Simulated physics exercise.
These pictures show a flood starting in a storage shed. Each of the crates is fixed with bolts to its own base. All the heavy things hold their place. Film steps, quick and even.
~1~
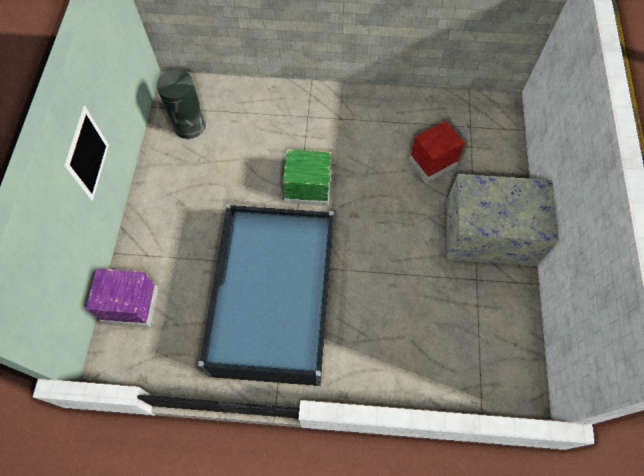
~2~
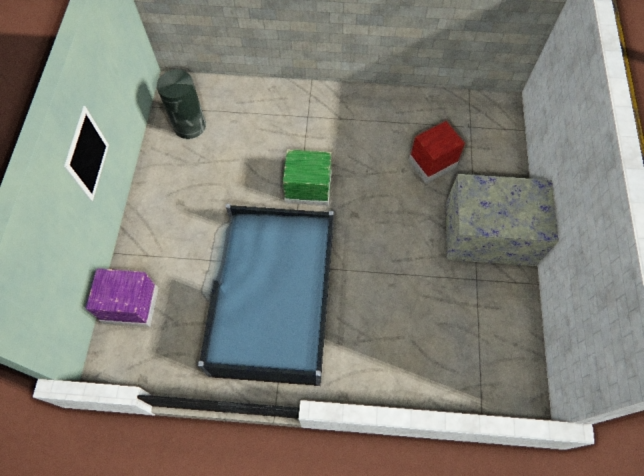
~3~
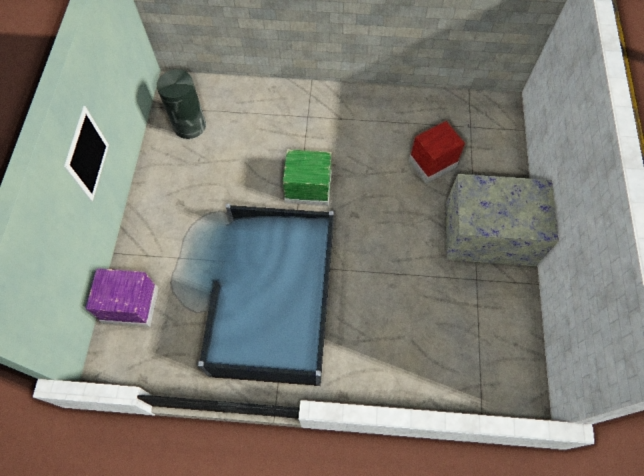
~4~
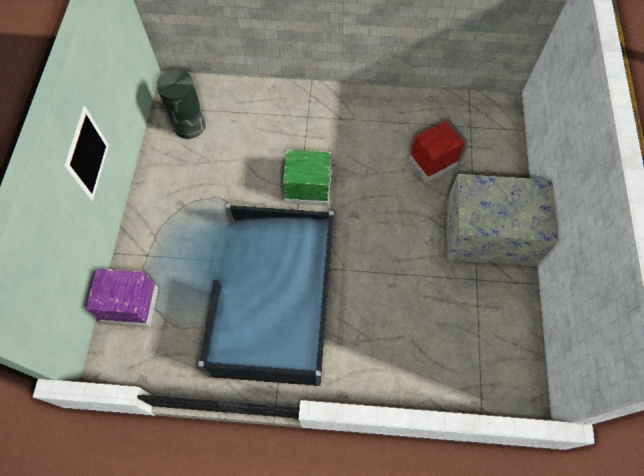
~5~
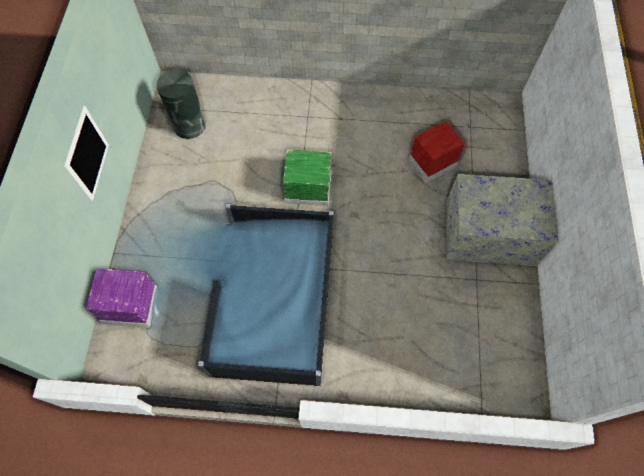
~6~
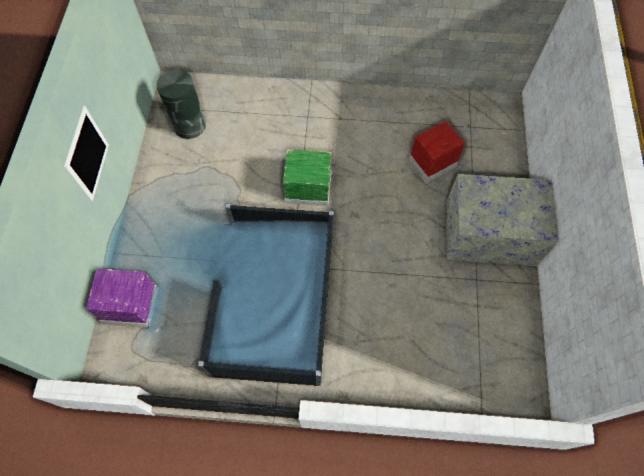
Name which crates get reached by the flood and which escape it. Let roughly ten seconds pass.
The red crate escapes it; the purple crate gets reached; the green crate escapes it.
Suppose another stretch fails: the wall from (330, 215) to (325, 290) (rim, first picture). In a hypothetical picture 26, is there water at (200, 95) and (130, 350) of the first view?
The first spot is unreached, the second unreached.
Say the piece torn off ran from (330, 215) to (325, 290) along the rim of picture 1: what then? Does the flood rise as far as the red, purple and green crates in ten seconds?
Result: Red crate gets overtopped, purple crate is left untouched, green crate is left untouched.
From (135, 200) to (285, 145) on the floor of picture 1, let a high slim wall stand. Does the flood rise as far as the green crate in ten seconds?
The way I see it, the green crate is inundated.
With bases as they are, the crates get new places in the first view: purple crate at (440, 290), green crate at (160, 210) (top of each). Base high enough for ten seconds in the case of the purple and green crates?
In short: The purple one is spared; the green one is wetted.
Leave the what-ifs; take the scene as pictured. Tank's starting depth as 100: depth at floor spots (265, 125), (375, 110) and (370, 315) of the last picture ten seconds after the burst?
Going in order, roughly 8, 8 and 4 %.
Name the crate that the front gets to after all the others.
Last is the red crate.
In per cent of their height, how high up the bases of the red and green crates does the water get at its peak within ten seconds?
Roughly 80 percent, then 60 percent.
A moment on, water covers 20 % of the floor; the red crate not reached, the purple crate water round its plinth, the green crate not reached.
Next, water covers 25 % of the floor; the red crate not reached, the purple crate water round its plinth, the green crate not reached.
Then, water covers 45 % of the floor; the red crate not reached, the purple crate water round its plinth, the green crate water round its plinth.
Later, water covers 75 % of the floor; the red crate water round its plinth, the purple crate water round its plinth, the green crate water round its plinth.
In the end, water covers 95 % of the floor; the red crate stayed above the water, the purple crate was topped, the green crate stayed above the water.
